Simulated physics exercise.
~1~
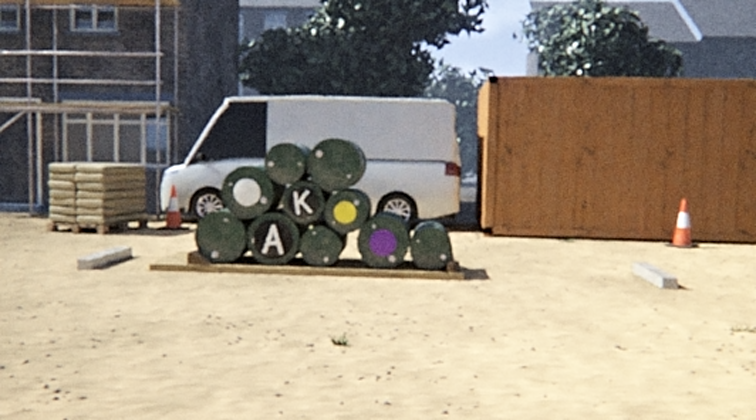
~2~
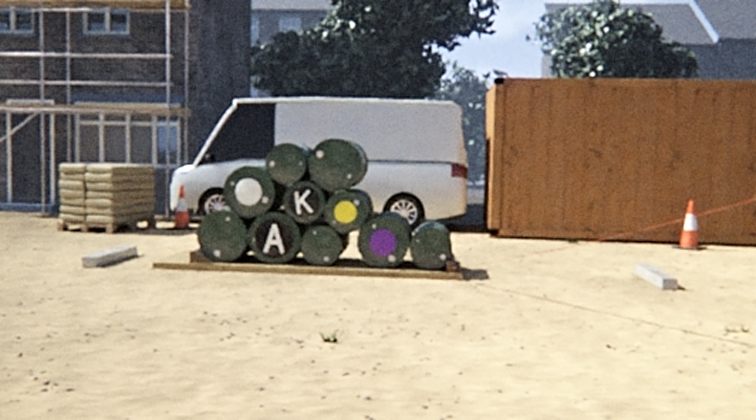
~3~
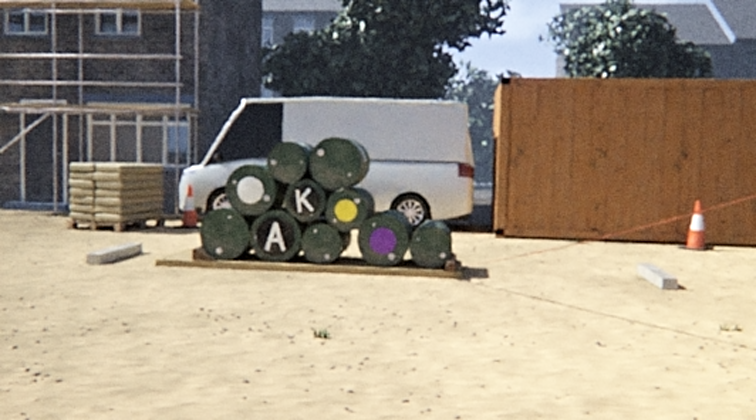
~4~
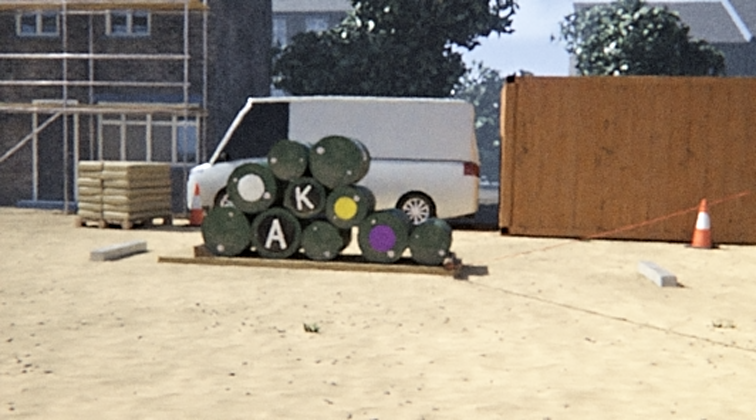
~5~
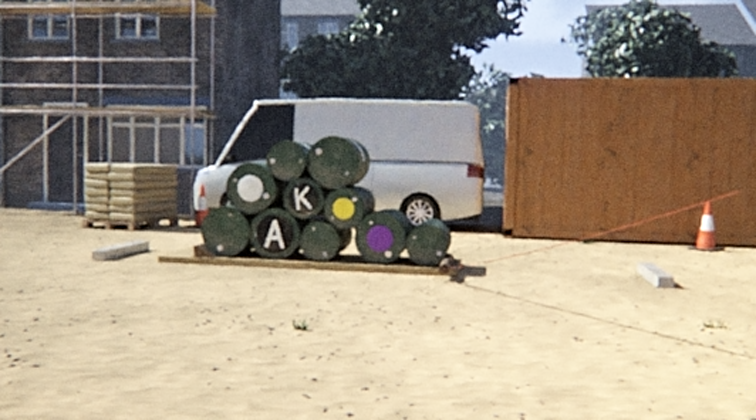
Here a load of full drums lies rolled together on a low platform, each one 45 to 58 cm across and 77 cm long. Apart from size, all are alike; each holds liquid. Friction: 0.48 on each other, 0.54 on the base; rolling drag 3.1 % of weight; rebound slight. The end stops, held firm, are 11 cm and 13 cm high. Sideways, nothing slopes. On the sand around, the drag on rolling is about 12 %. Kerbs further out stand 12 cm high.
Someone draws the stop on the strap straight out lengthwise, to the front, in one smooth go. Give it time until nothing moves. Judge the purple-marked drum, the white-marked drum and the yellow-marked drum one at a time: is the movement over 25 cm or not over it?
Purple - over, white - not over, yellow - over.
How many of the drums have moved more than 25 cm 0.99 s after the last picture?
0 at that time.
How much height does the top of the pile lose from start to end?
Some 30 cm lower.
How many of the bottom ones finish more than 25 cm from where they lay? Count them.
Count: 3.
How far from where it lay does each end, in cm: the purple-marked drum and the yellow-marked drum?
Purple-marked drum: 120, yellow-marked drum: 115.
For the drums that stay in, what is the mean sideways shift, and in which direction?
Mean shift: Near 55 cm, rightward.
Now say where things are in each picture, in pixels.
In the first picture, 10 drums, 5 on the base, highest (334, 165); purple (383, 243), white (247, 192), yellow (345, 212), A (273, 239), K (303, 202); left chock (13 cm) (190, 252); right round bar (11 cm) (452, 263); kerbs (89, 258) and (667, 276).
In the second picture, the stop on the strap is 0.5 cm out, at (451, 263); the rest still.
In the third picture, the stop on the strap is 10 cm out, at (451, 263); the rest still.
In the fourth picture, the stop on the strap is 25 cm out, at (449, 262); the rest still.
In the fifth picture, the stop on the strap is 40 cm out, at (444, 264); the rest still; purple (380, 239), white (250, 188), yellow (344, 209).
Then, 1.38 s after the last picture, 0 now displaced over 25 cm; purple 7 cm right; white in place; yellow 6 cm right.
Then, 2.35 s after the last picture, 3 now displaced over 25 cm; purple 30 cm right; white in place; yellow 28 cm right and 3 cm down.
Then, 3.67 s after the last picture, 7 now displaced over 25 cm; purple 97 cm right; white in place; yellow 93 cm right and 7 cm down.
At rest 4.7 s after the last picture, 7 moved over 25 cm; not one over the kerbs; purple 1.2 m right and 7 cm down; white in place; yellow 1.1 m right and 24 cm down; top of the pile 1.1 m high, from 1.5 m.
